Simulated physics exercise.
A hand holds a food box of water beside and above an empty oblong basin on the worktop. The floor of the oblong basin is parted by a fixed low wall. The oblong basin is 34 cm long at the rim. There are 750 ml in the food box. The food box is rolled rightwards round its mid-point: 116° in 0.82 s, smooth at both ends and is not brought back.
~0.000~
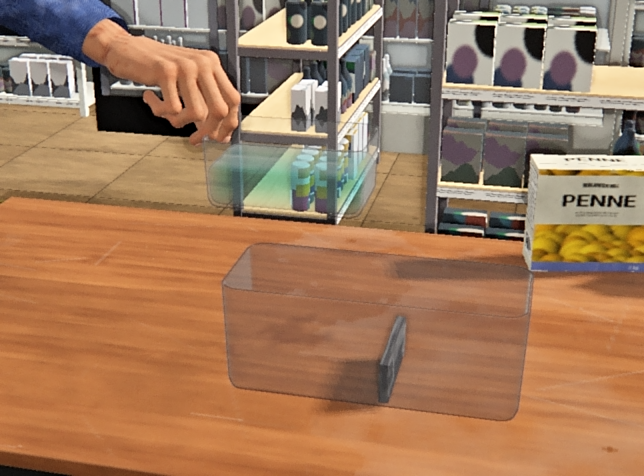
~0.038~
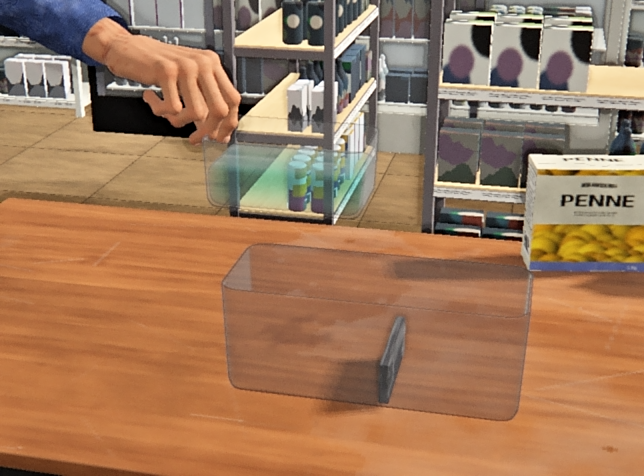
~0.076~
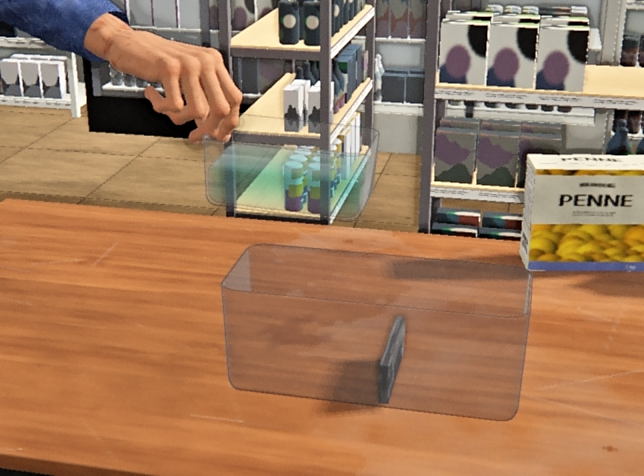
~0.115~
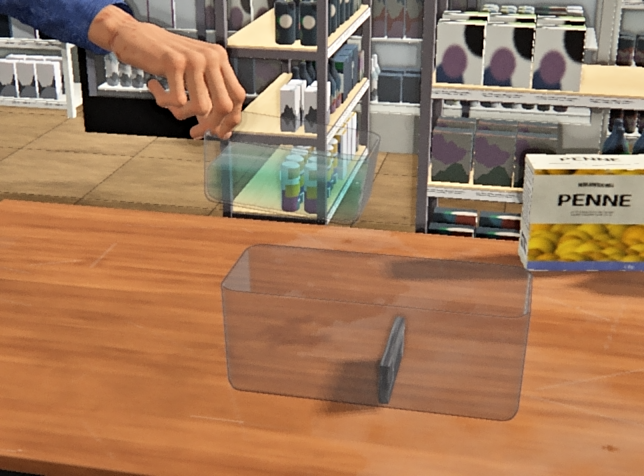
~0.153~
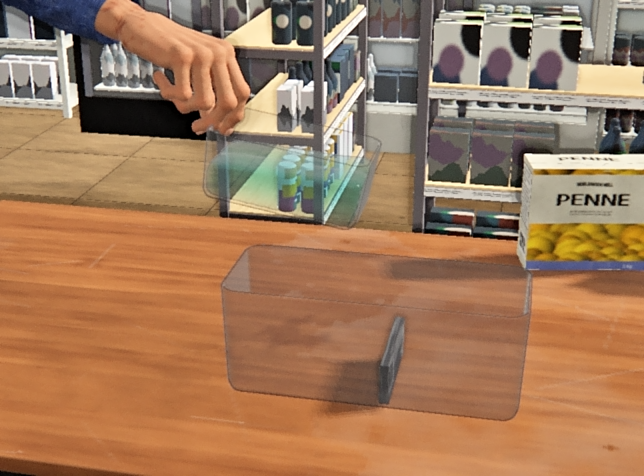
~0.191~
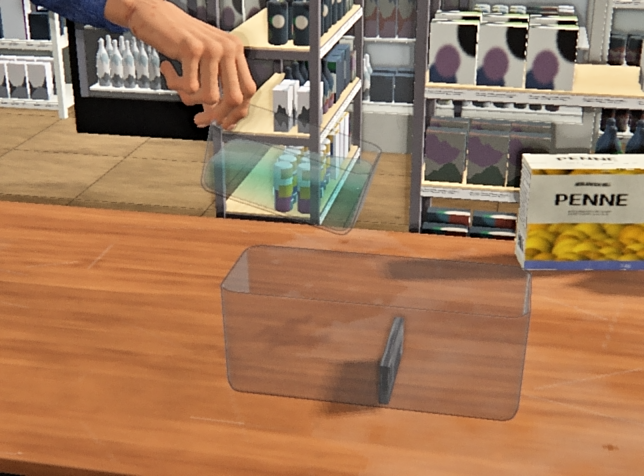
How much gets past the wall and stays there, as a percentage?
About 54 per cent.
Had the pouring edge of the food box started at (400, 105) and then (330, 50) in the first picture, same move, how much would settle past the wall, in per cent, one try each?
First 65, then 35 per cent.
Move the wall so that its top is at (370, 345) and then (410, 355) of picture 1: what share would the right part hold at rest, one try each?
First 65, then 40 per cent.
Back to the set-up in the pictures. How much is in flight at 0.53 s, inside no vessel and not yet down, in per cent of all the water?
About 48 per cent.
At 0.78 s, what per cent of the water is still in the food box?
About 4 per cent.
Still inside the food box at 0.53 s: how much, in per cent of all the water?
Some 30 per cent.
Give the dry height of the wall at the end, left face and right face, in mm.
Left about 36 mm, right about 28 mm.
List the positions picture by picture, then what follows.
It leans 0°; its right rim is at (372, 140); the water meets the walls at (221, 154) and (370, 165); the oblong basin's rim runs from (236, 265) to (531, 294); the wall's top is at (393, 341), in the first picture.
It leans 1°; its right rim is at (372, 142); the water meets the walls at (220, 154) and (370, 166), in the second picture.
It leans 2°; its right rim is at (372, 145); the water meets the walls at (220, 154) and (369, 167), in the third picture.
It leans 6°; its right rim is at (373, 149); the water meets the walls at (220, 153) and (369, 169), in the fourth picture.
It leans 10°; its right rim is at (375, 155); the water meets the walls at (219, 152) and (370, 171), in the fifth picture.
It leans 15°; its right rim is at (375, 163); the water meets the walls at (218, 150) and (370, 172), in the sixth picture.
Then, 0.53 s in, the tilt is 84° and 30 per cent is still to pour, 0 is left of the wall and 22 right of it.
Then, 0.78 s in, the tilt is 115° and 4 per cent is still to pour, 33 is left of the wall and 55 right of it.
Then, 1.04 s in, the tilt is 116° and 0 per cent is still to pour, 40 is left of the wall and 54 right of it.
Then, 1.32 s in, the tilt is 116° and 0 per cent is still to pour, 40 is left of the wall and 54 right of it.
Finally, 40 per cent lies left of the wall, 54 right of it and 5 outside.
